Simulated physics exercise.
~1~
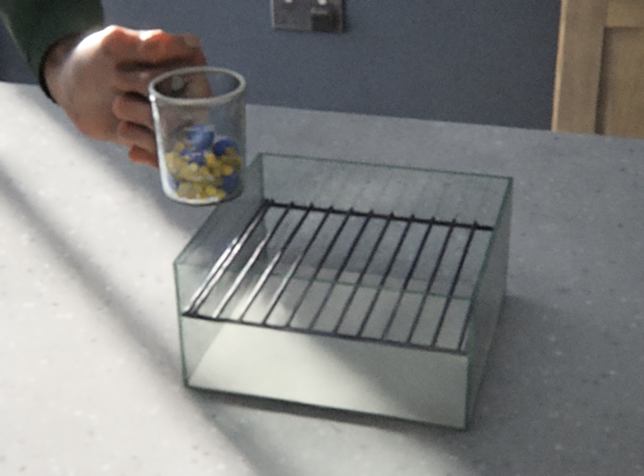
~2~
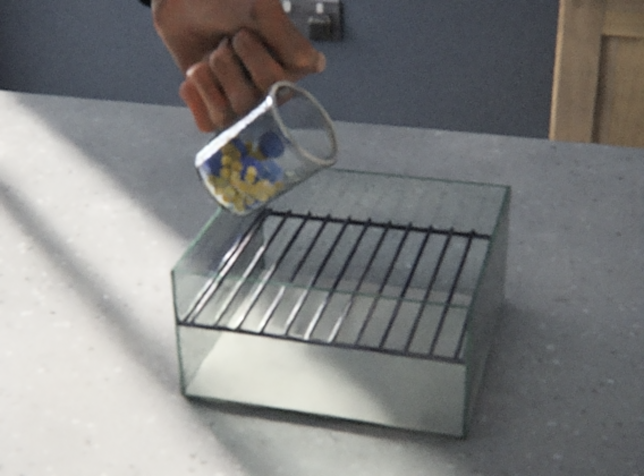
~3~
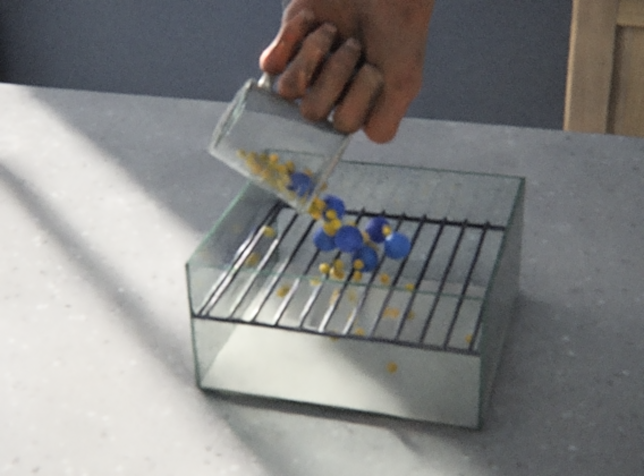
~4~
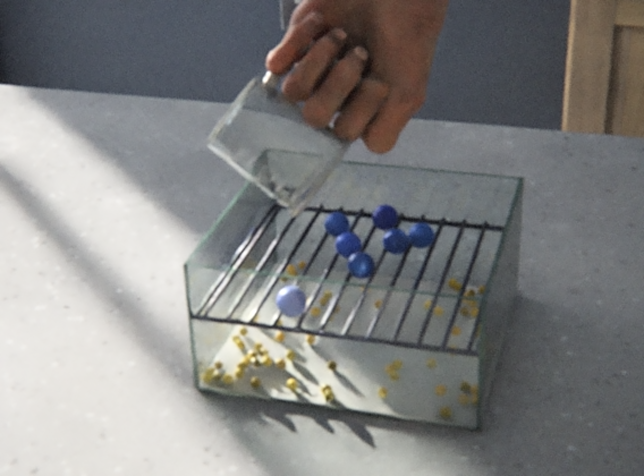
A hand tips a cup over a rack, catching blue pieces while yellow ones fall through.
